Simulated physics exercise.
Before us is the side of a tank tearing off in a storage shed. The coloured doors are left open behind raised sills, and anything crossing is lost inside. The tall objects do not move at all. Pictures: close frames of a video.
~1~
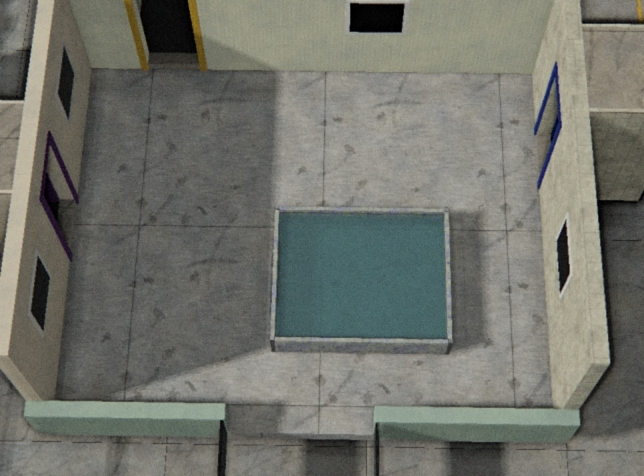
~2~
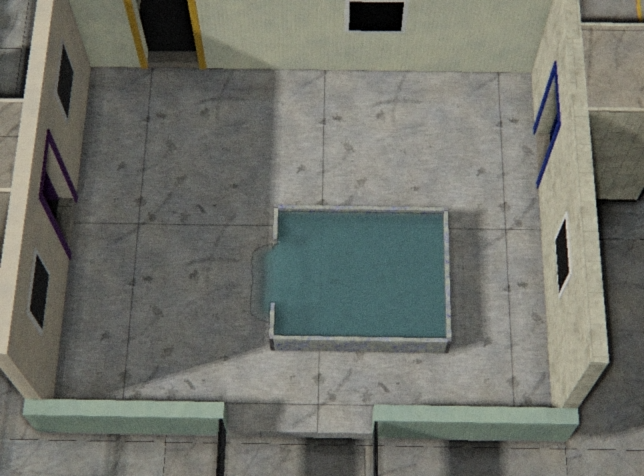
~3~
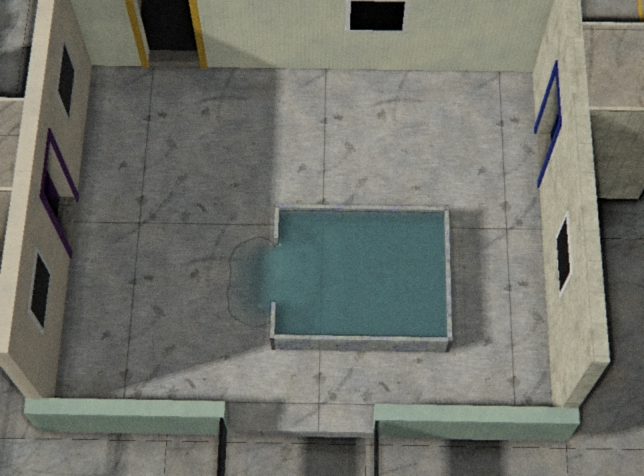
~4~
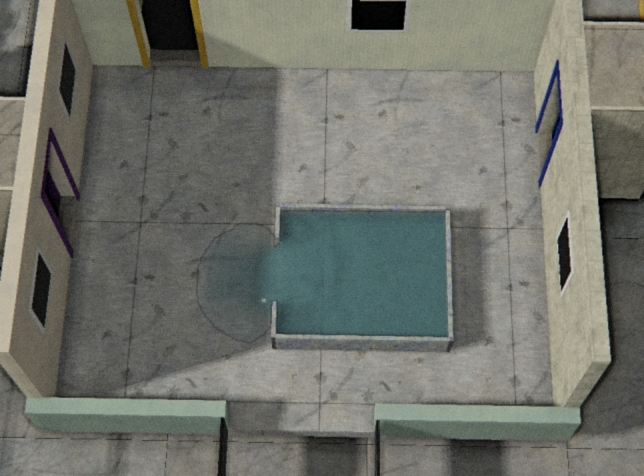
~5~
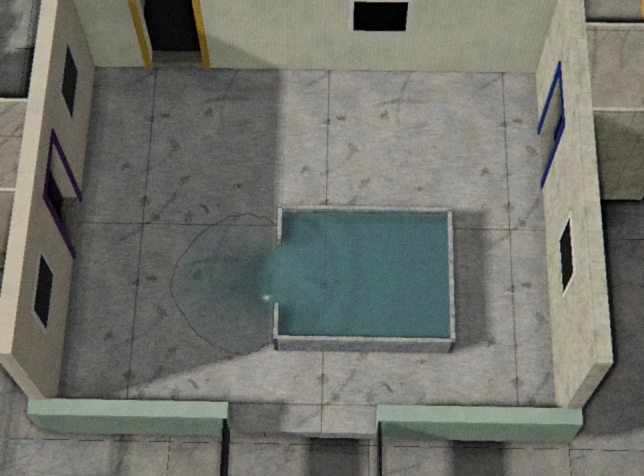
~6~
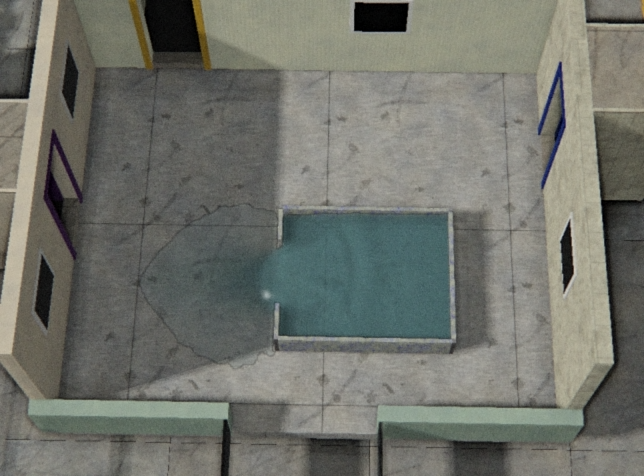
In a storage shed with coloured doorways, a tank of still blue-green water opens along its left side, and water pours through the gap, spreading leftward across the grey floor in a widening, thin, rounded sheet.
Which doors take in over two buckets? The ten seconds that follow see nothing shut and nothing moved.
In the end the blue door will respect the limit; the purple door will respect the limit; the yellow door will respect the limit.
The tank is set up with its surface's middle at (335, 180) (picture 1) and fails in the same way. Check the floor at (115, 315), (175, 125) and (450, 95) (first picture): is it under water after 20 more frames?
In turn: Covered, flooded, no water.
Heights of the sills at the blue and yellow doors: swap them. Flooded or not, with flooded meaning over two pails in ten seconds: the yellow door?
After the swap the yellow one crosses the line.
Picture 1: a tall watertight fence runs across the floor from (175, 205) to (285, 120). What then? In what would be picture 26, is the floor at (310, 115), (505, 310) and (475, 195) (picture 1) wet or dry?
Reading the points as listed, I get left untouched, then left untouched, then left untouched.
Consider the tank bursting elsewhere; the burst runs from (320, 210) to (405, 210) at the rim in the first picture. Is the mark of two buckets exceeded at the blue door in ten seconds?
I reckon the blue one exceeds it.
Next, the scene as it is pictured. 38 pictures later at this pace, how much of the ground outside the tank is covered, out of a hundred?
About 55 in a hundred.
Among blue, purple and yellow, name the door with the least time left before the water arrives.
It's the purple-painted one.
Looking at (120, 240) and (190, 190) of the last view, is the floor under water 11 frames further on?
The first spot is inundated and the second inundated.
A moment on, water covers 20 % of the floor; the blue door not reached, the purple door not reached, the yellow door not reached.
Next, water covers 30 % of the floor; the blue door not reached, the purple door wet at the sill, nothing in, the yellow door not reached.
Then, water covers 35 % of the floor; the blue door not reached, the purple door wet at the sill, nothing in, the yellow door not reached.
Later, water covers 55 % of the floor; the blue door not reached, the purple door wet at the sill, nothing in, the yellow door wet at the sill, nothing in.
In the end, water covers 90 % of the floor; the blue door wet at the sill, nothing in, the purple door wet at the sill, nothing in, the yellow door wet at the sill, nothing in.
